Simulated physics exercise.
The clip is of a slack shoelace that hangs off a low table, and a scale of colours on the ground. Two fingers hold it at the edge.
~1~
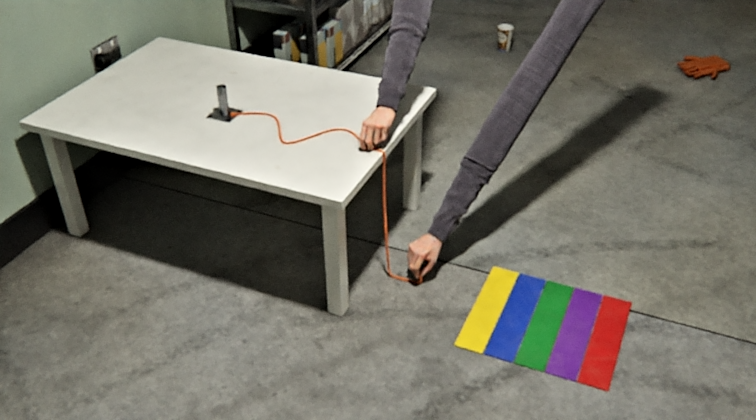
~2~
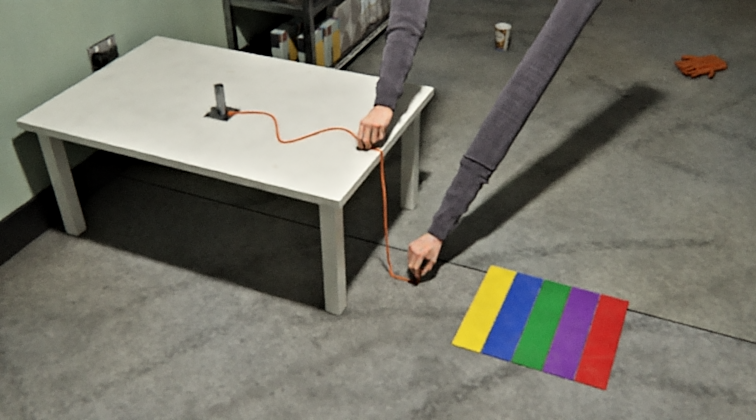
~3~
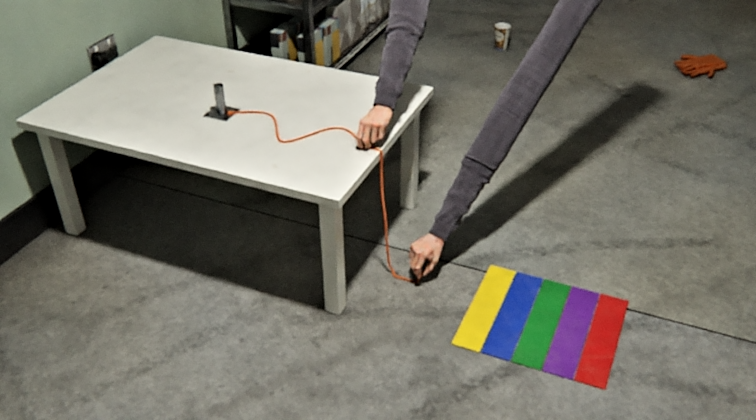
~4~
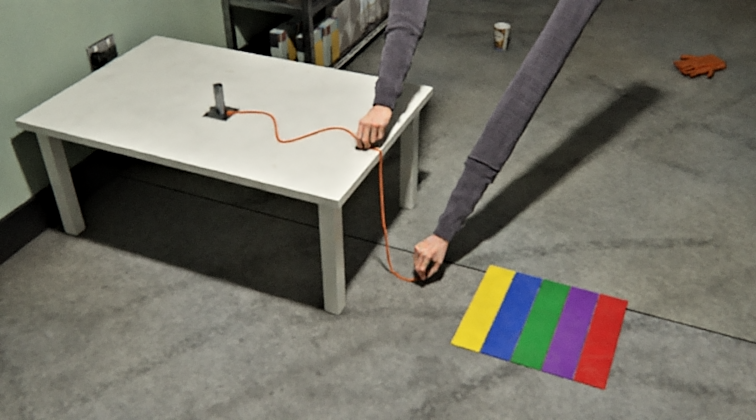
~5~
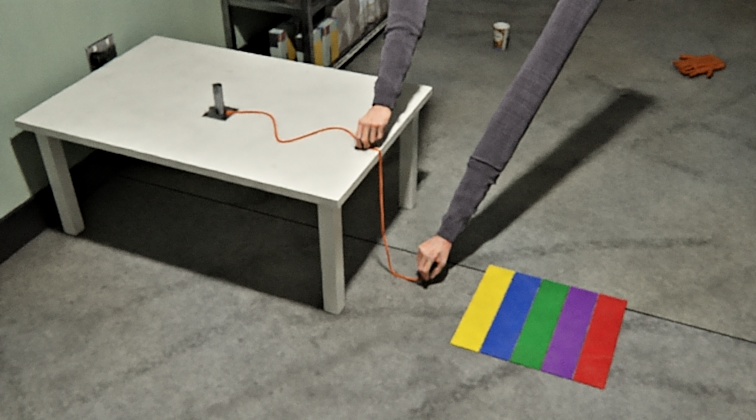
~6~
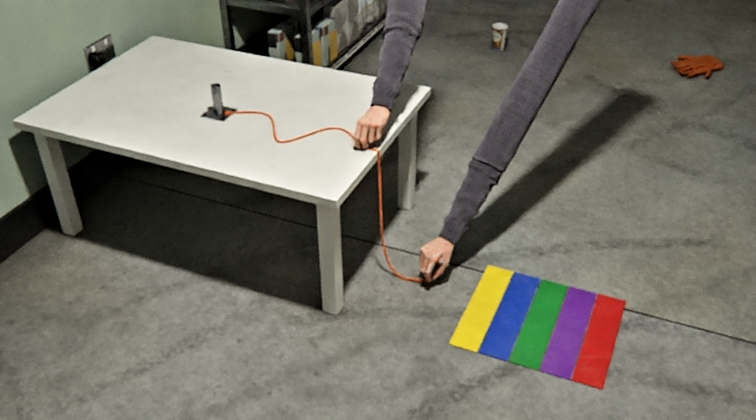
A hand slowly draws the end of an orange cord slightly right across the floor.
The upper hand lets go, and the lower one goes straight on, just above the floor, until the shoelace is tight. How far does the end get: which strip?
The purple one.
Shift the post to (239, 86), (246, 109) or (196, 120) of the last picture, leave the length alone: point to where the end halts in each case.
Near (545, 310), (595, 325) and (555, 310).
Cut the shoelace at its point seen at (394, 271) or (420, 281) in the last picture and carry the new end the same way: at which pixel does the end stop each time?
About (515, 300) and (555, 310).
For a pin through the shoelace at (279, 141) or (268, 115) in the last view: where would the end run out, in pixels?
The places are (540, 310) and (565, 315).
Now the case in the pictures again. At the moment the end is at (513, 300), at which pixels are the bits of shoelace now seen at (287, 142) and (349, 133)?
At (319, 137), then (379, 160).
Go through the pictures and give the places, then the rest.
In the first picture, end (420, 275); yellow (475, 334); blue (505, 342); green (535, 351); purple (566, 360); red (598, 369).
In the second picture, end (420, 274); shoelace through (259, 112) (280, 140) (336, 128) (378, 151) (385, 209) (388, 258).
In the third picture, end (422, 275).
In the fourth picture, end (426, 276); shoelace through (258, 112) (279, 140) (335, 128) (377, 150) (382, 208) (388, 258).
In the fifth picture, end (429, 277).
In the sixth picture, end (431, 278); shoelace through (256, 112) (277, 140) (333, 128) (375, 151) (381, 208) (387, 259).
Soon after, end near (513, 300); over blue.
Then, end near (550, 311); over green.
At full stretch, end near (574, 317); over purple. It halts on the purple strip.
